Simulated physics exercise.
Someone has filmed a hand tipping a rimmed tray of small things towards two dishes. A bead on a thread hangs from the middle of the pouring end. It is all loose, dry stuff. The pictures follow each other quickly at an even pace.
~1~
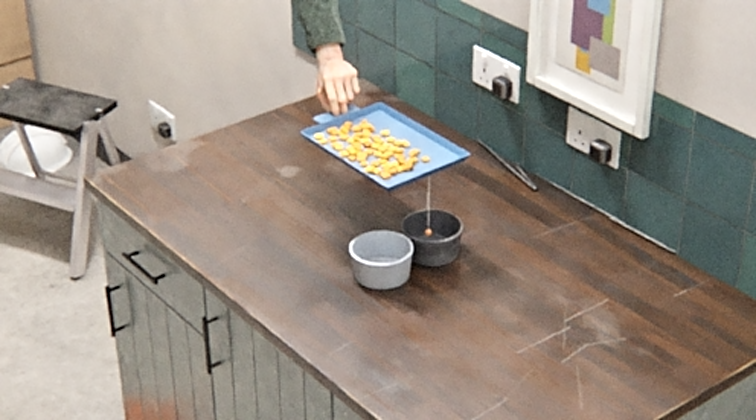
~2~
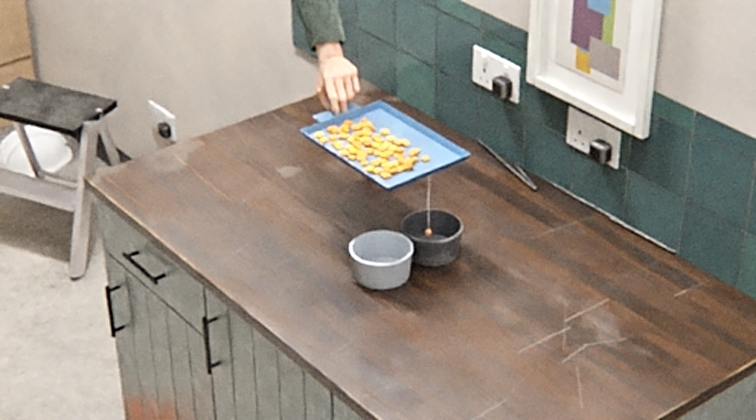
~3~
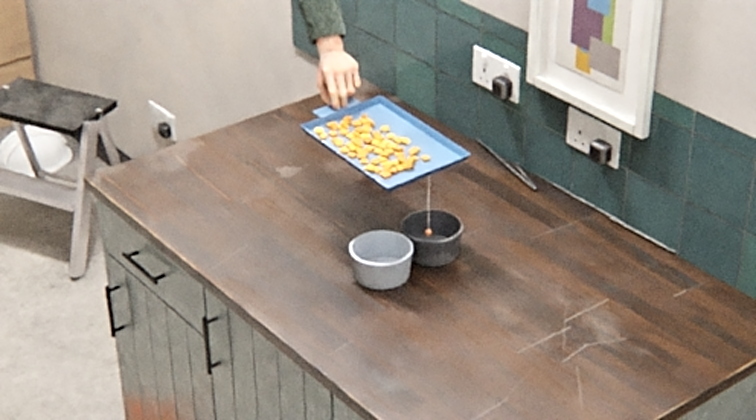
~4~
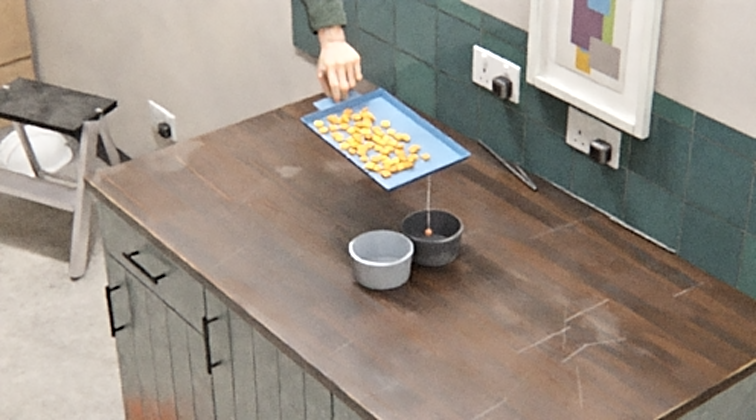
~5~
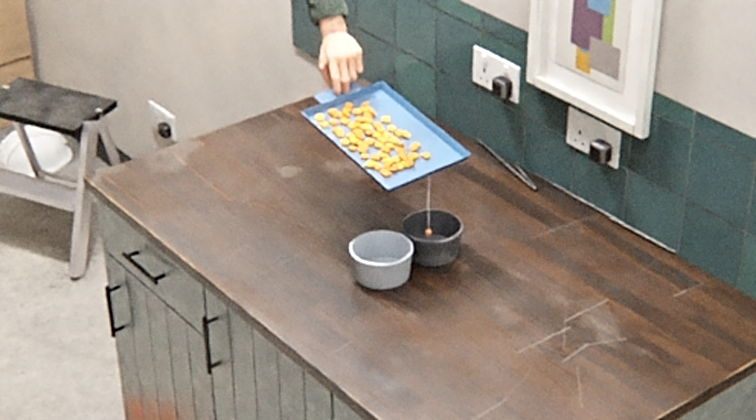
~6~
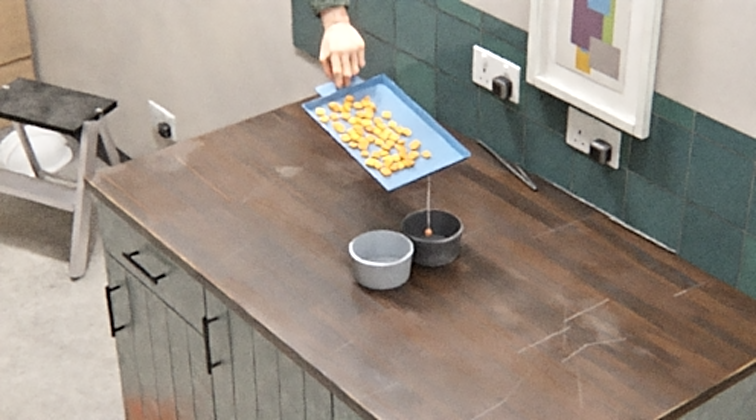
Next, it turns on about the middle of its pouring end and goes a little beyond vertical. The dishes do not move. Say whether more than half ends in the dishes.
The two hold only the smaller part of the load.
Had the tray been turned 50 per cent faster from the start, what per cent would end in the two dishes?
Close to 0 per cent.
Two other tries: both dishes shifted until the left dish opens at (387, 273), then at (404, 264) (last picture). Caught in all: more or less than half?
In turn: Above a half; more than half.
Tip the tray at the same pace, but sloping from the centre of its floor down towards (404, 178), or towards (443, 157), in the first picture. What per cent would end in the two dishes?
Near 40 % and 40 %.
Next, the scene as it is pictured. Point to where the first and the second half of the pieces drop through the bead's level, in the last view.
At about (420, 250), then at (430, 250).
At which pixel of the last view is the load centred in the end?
At about (430, 289).
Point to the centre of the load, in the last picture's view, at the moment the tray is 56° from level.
Close to (411, 166).
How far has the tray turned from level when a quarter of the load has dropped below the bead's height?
Around 85° of tilt.
Soon after the last picture, tray tipped steeply; nearly all on the tray; a stray few in the air.
A little later, tray tipped right over; about half on the tray; about a quarter outside both; about a quarter in the air.
Later still, tray tipped past a quarter turn; a stray few in the left dish; nearly all outside both.
At rest, tray tipped past a quarter turn; a stray few in the left dish; none in the right dish; nearly all outside both.
